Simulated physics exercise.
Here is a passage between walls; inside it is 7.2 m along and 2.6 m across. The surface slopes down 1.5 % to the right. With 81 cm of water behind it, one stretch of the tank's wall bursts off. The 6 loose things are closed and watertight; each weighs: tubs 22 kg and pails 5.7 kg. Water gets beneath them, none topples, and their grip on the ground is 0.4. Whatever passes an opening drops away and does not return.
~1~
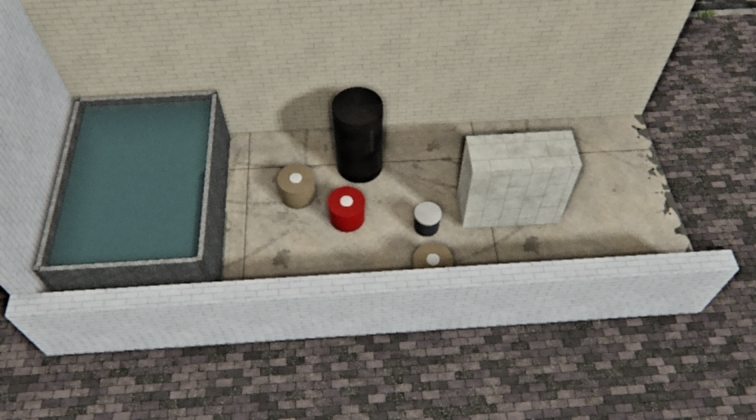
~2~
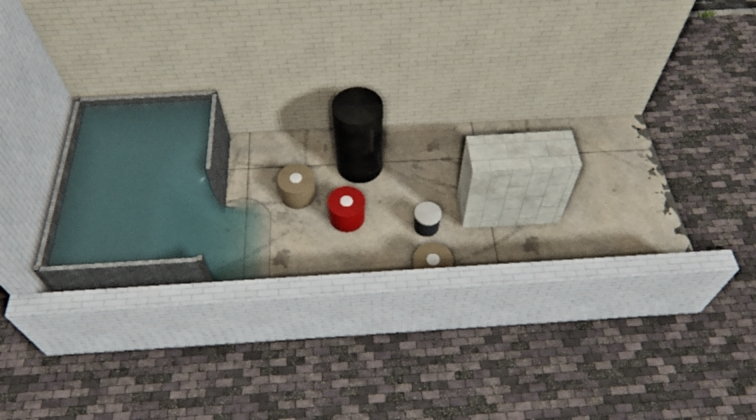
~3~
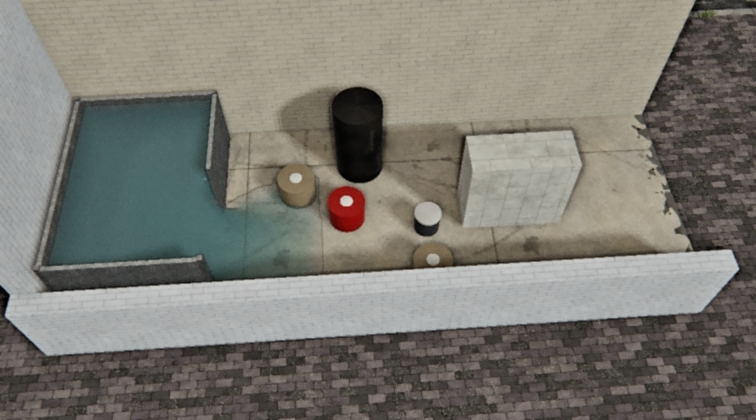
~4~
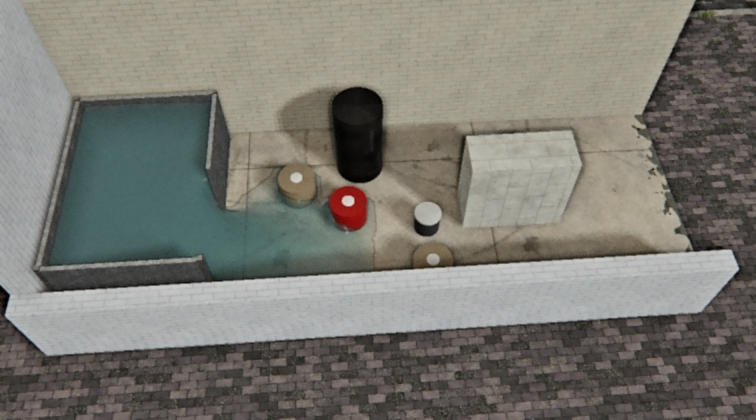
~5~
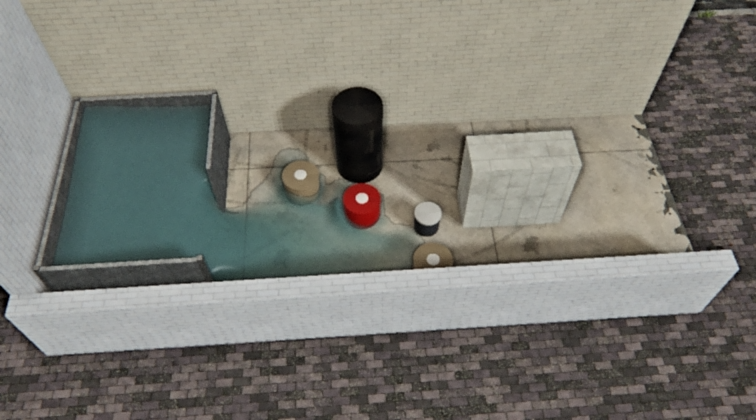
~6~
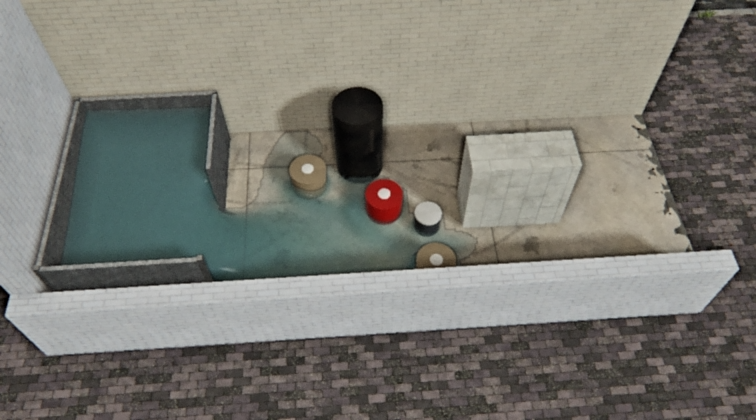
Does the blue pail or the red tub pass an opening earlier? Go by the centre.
The red one.
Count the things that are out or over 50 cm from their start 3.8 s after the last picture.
I count 5.
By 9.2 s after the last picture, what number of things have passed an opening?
I count 3.
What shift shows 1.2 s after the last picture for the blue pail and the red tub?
Roughly 20 and 250 cm by then.
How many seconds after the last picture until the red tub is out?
At about 2.0 s.
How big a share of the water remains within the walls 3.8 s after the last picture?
Some 62 per cent remains.
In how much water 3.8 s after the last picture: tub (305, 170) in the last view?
About 4 cm.
Then, 1.2 s after the last picture the blue pail is near (523, 156), 0.2 m from its start, aground; the red tub is near (510, 116), 2.5 m from its start, aground; 1 of 6 are out; 1 afloat.
Then, 3.8 s after the last picture the blue pail is near (551, 166), 0.5 m from its start, afloat; the red tub has gone out (2.2 s after the last picture); 3 of 6 are out; 1 afloat.
Then, 6.2 s after the last picture the blue pail is near (553, 166), 0.6 m from its start, aground; the red tub has gone out (2.2 s after the last picture); 3 of 6 are out; 0 afloat.
Then, 9.2 s after the last picture the blue pail is near (553, 166), 0.6 m from its start, aground; the red tub has gone out (2.2 s after the last picture); 3 of 6 are out; 0 afloat.
